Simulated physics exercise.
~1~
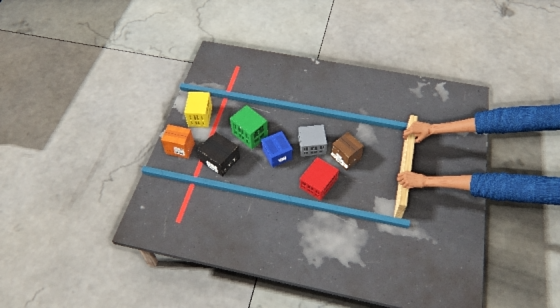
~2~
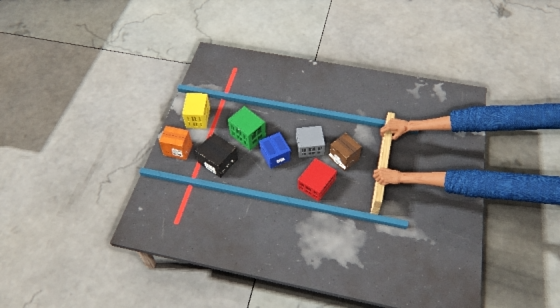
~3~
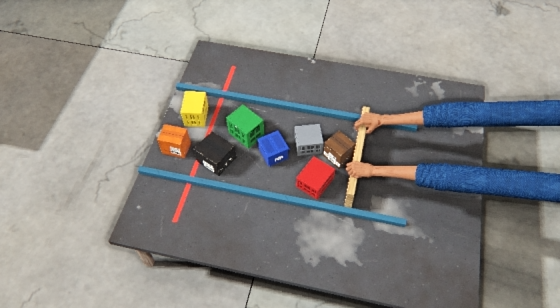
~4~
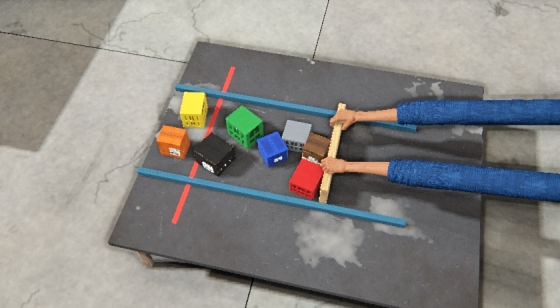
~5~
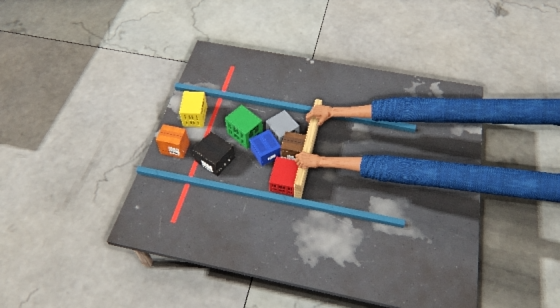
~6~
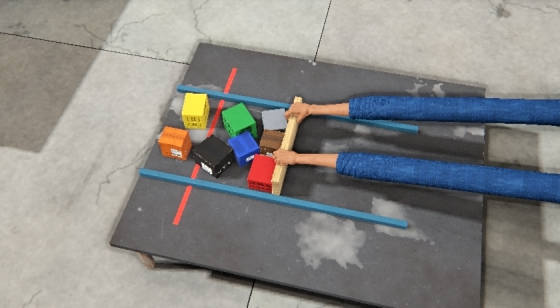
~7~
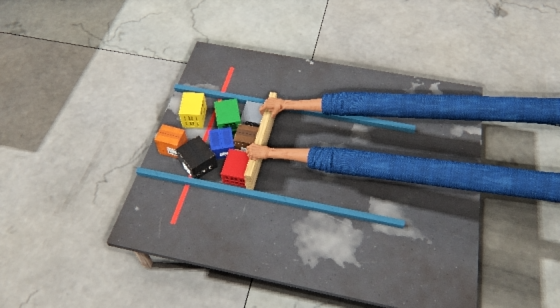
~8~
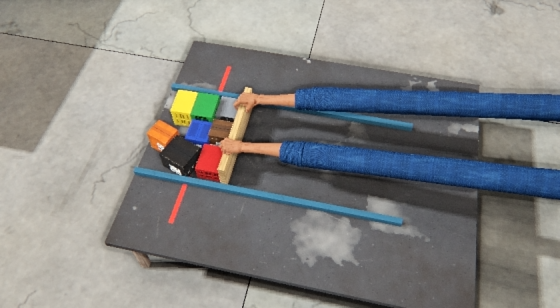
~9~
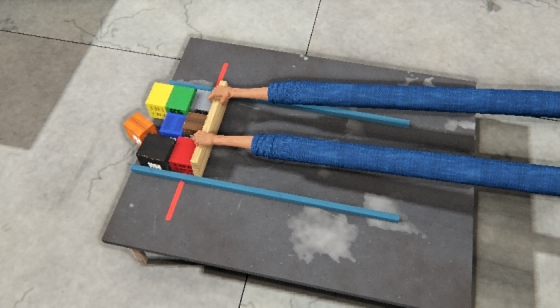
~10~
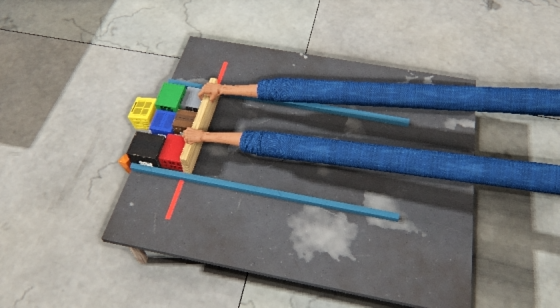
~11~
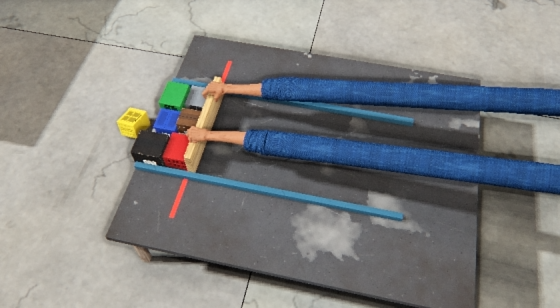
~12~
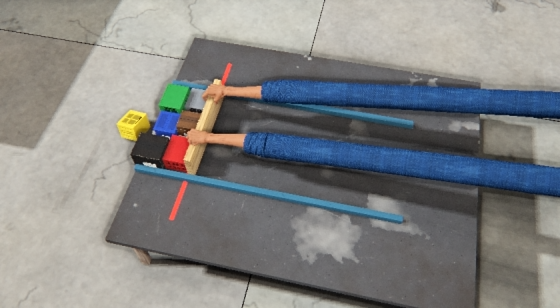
Two arms in blue sleeves reach in from the right, gripping a pale wooden plank on a dark platform seen from above, set on a concrete floor. Between two blue rails lie scattered crates and boxes in yellow, orange, black, green, blue, grey, brown and red, with red tape crossing near the left end. The plank slides left, meeting the brown and red ones first, then gathering the rest into a tight cluster. Pushed to the left edge, the orange and yellow ones go over. The plank stops by the tape, the others still aboard.
